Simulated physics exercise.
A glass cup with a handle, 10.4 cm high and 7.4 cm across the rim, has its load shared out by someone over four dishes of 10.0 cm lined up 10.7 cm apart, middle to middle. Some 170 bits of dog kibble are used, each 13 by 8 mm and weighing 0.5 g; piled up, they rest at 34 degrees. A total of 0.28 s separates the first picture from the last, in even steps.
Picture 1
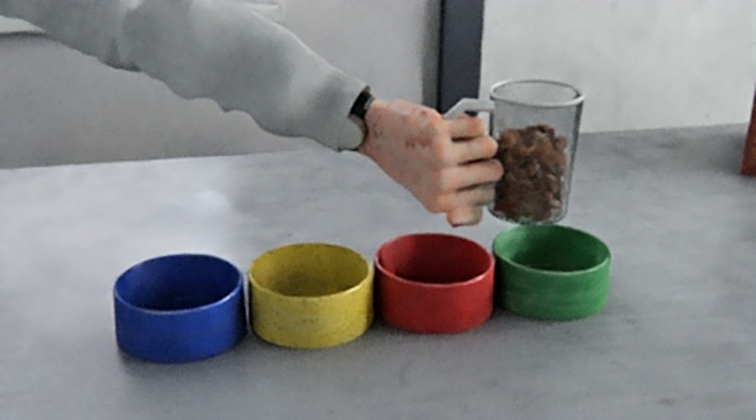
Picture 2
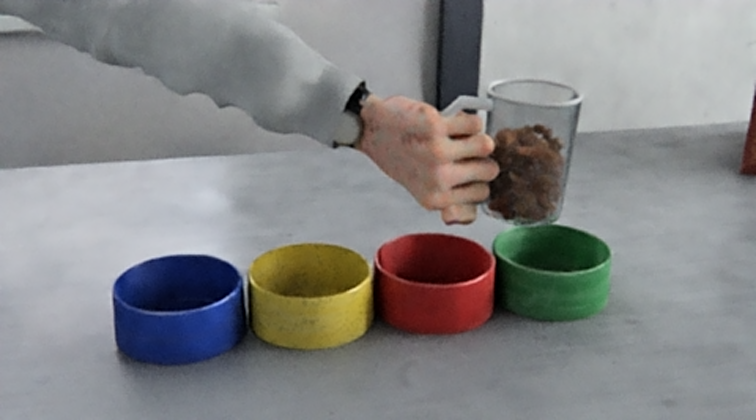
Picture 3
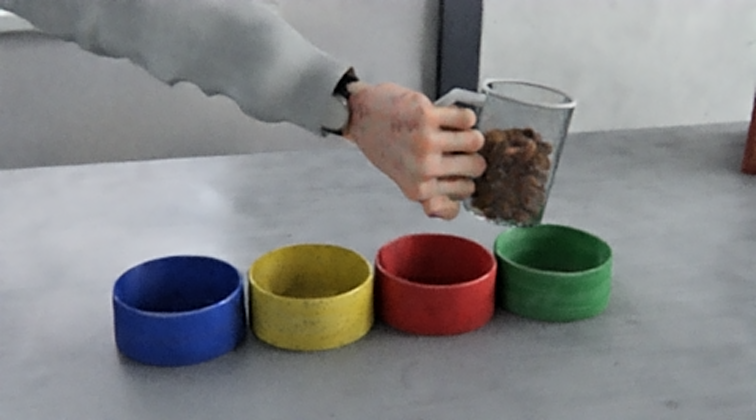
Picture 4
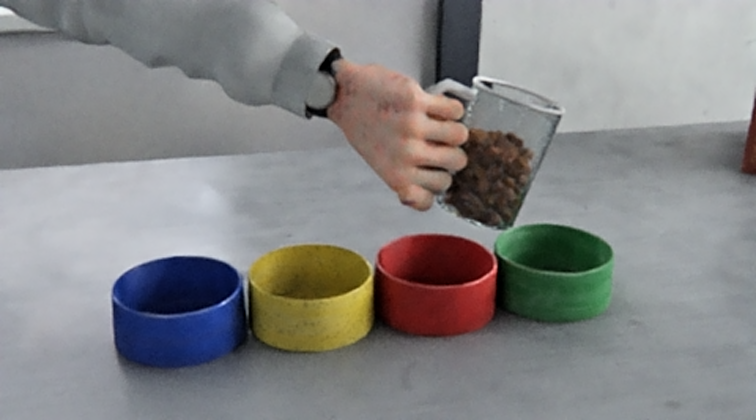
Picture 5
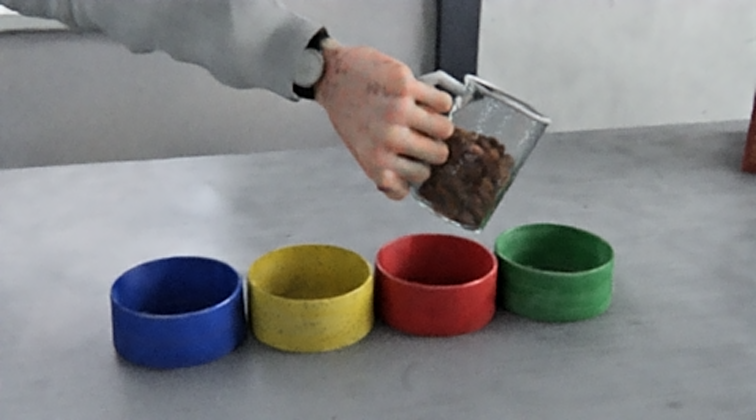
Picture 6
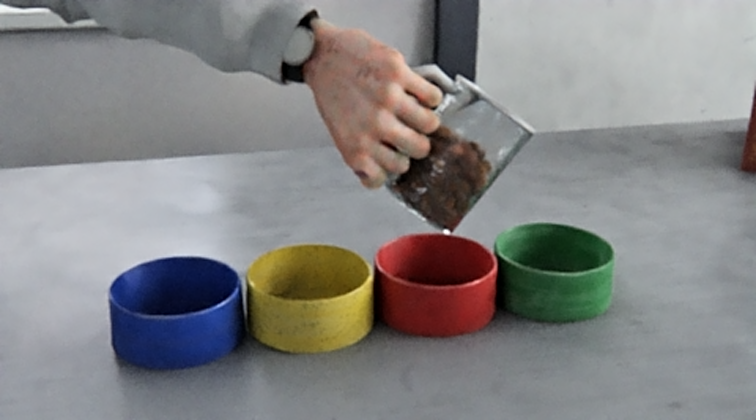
In the video, a hand holds a clear cup of brown pieces by its handle above a row of blue, yellow, red and green dishes, then moves it left from near the green dish toward the red one while tilting it rightward.
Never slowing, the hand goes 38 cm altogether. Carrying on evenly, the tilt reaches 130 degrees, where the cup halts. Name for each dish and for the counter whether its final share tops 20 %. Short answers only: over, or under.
Red dish under. Blue dish over. Green dish under. Yellow dish over. Counter under.
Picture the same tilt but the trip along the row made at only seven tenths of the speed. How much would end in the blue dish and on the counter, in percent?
Shares - blue 0, counter 10.
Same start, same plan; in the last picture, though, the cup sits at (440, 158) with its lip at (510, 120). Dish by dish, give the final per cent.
Per cent kept: Red 0; blue 90; green 0; yellow 0.
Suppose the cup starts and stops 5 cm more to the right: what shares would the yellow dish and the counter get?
Shares would be yellow 90 and counter 0.
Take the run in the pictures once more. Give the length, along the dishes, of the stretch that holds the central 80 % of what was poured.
Roughly 12 centimetres.
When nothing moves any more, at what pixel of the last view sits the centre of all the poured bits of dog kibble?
Close to pixel (273, 309).
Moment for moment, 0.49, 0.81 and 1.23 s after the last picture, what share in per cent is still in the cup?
One after the other: 95, 5, 0 in a hundred.
Then, 0.49 s after the last picture, tilt 115 degrees; cup holds 95 %, yellow 5 %.
Then, 0.81 s after the last picture, tilt 130 degrees; cup holds 5 %, blue 25 %, yellow 55 %.
Then, 1.23 s after the last picture, tilt 130 degrees; cup holds 0 %, blue 35 %, yellow 55 %.
In the end, red 0 %, blue 35 %, green 0 %, yellow 55 %, counter 10 %.
